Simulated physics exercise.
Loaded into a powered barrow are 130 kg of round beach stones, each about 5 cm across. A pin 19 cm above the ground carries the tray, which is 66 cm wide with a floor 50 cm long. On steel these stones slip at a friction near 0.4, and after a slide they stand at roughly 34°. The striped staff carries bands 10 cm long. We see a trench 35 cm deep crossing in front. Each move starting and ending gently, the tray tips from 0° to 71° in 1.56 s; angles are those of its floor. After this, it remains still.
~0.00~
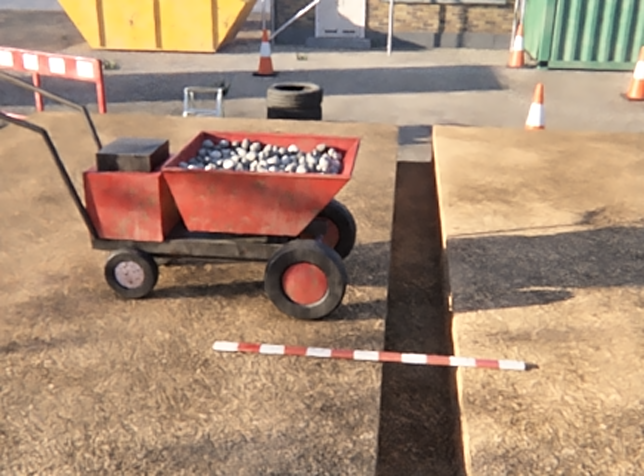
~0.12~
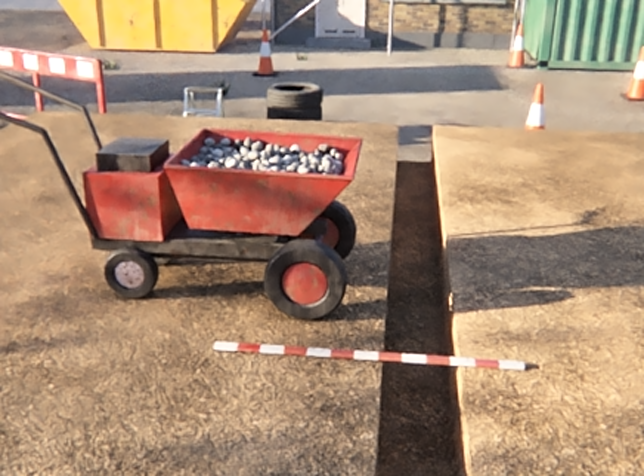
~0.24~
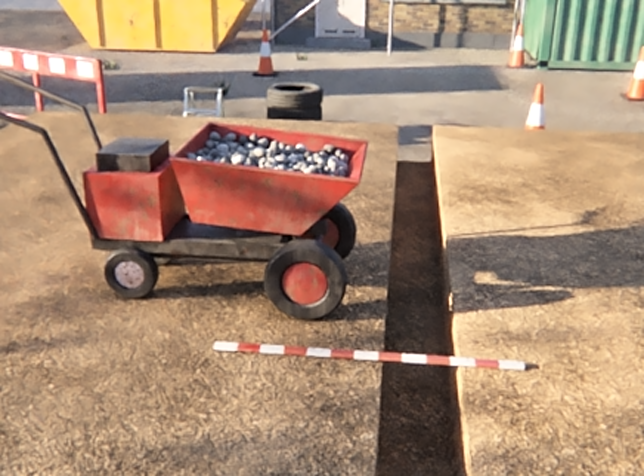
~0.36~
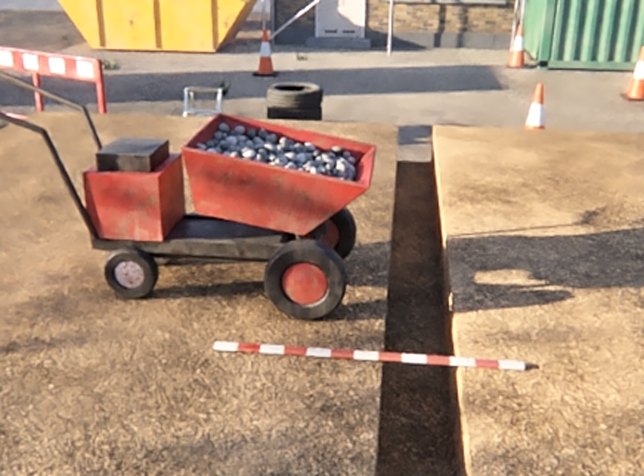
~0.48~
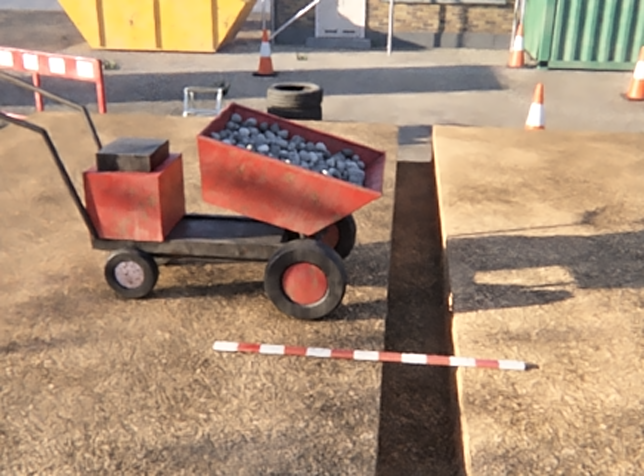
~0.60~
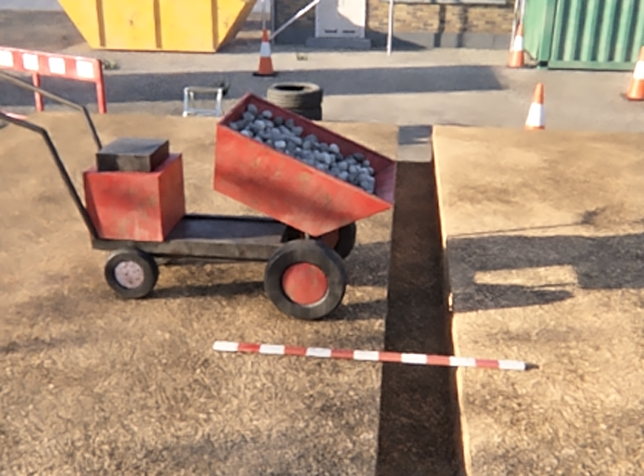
A red tray heaped with round grey stones tilts forward to the right on a small powered barrow, its back rising steadily while the stones stay inside and the wheels and camera remain still. The barrow stands on sunlit brown ground, seen from the side and slightly above, left of a dark trench. A red-and-white staff lies in front, with tyres, cones, and yellow and green containers behind.
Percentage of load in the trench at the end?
45 per cent.
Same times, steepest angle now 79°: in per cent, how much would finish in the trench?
Share in trench: Approx. 50%.
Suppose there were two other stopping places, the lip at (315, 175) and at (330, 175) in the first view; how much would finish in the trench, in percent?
From the first spot near 90, from the second near 70 per cent.
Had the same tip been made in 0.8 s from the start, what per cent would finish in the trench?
Estimate: About 40 %.
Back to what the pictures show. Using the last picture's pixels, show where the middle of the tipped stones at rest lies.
Roughly at (469, 295).
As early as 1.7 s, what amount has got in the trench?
By that moment, roughly 15 per cent of the load.
After 1.2 s the floor is at 60°; 99 % in the tray, 1 % in the trench; the foremost stones are at (436, 253).
After 1.7 s the floor is at 71°; 43 % in the tray, 17 % in the trench, 40 % past the trench; the foremost stones are at (568, 301).
After 2.0 s the floor is at 71°; 15 % in the tray, 28 % in the trench, 57 % past the trench; the foremost stones are at (641, 290).
After 4.0 s the floor is at 71°; 0 % in the tray, 45 % in the trench, 55 % past the trench; the foremost stones are past the picture's edge.
